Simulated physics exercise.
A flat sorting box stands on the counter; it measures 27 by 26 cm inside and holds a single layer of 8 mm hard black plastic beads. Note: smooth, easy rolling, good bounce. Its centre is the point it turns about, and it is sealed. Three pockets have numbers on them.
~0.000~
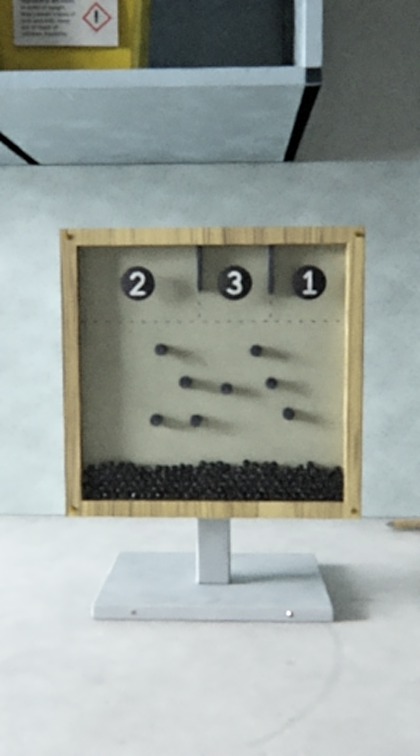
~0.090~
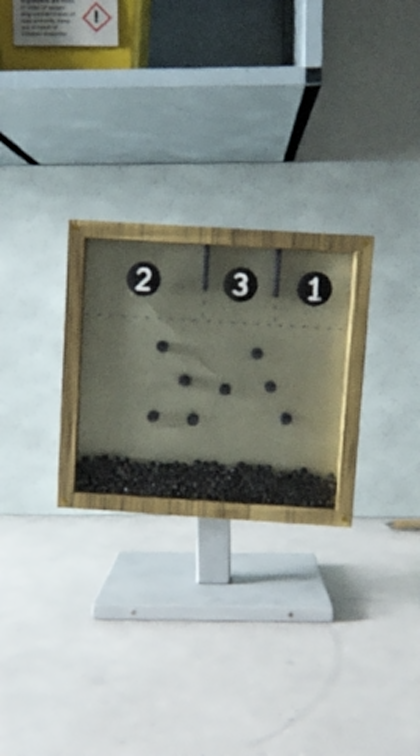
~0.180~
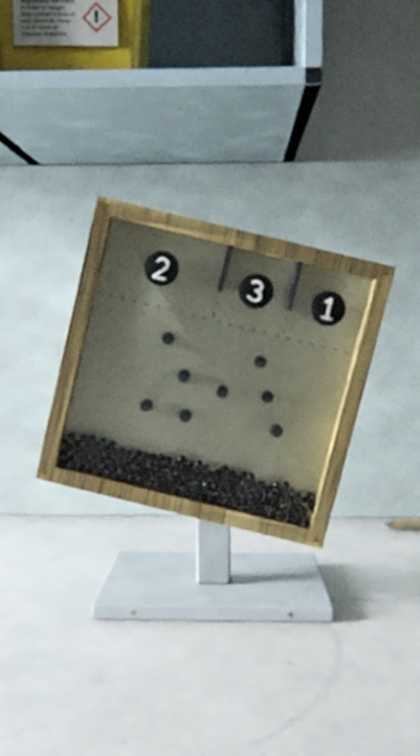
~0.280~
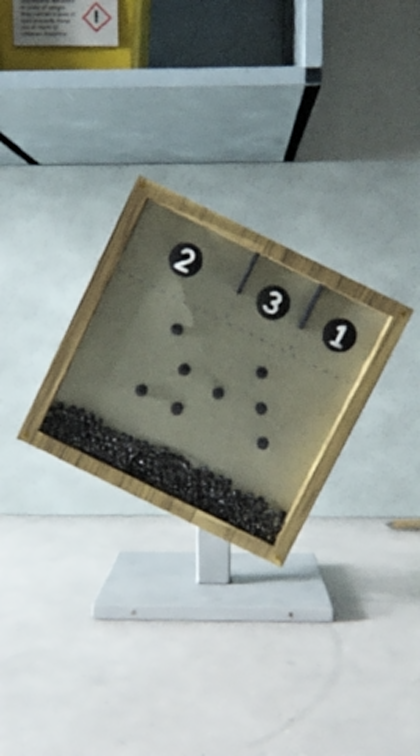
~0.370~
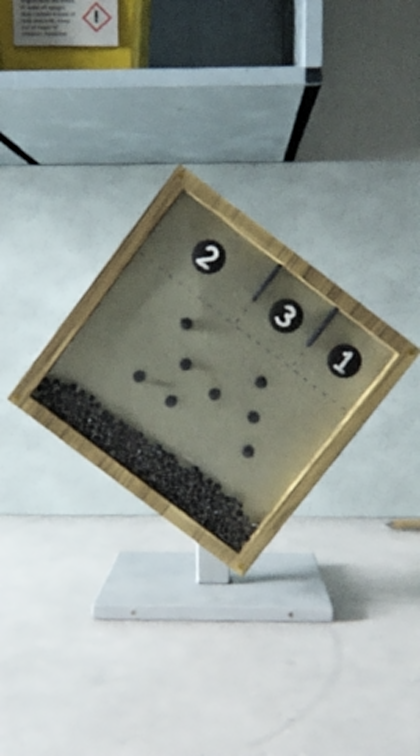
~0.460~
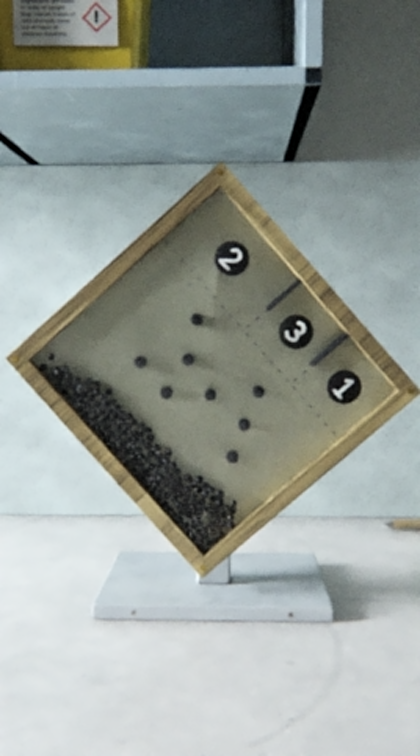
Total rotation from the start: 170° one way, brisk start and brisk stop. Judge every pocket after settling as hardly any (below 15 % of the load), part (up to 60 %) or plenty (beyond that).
Judged at rest: Pocket 1 part; pocket 2 hardly any; pocket 3 part.
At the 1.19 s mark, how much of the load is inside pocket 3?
0 %.
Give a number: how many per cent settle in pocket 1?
Some 55 per cent.
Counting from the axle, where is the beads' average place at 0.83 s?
Left: About 7 cm; below: About 9 cm.
By 0.83 s, it stands 95° clockwise; the beads' middle is 7 cm left of and 9 cm below the centre; nothing in the marked areas.
By 1.19 s, it stands 140° clockwise; the beads' middle is 6 cm left of and 10 cm below the centre; no. 1, 45 %.
By 1.50 s, it stands 170° clockwise; the beads' middle is 7 cm left of and 9 cm below the centre; no. 1, 55 %, no. 3, 20 %.
All still by 2.4 s, it stands 170° clockwise; no. 1, 55 %, no. 2, 0 %, no. 3, 30 %, elsewhere 15 %.
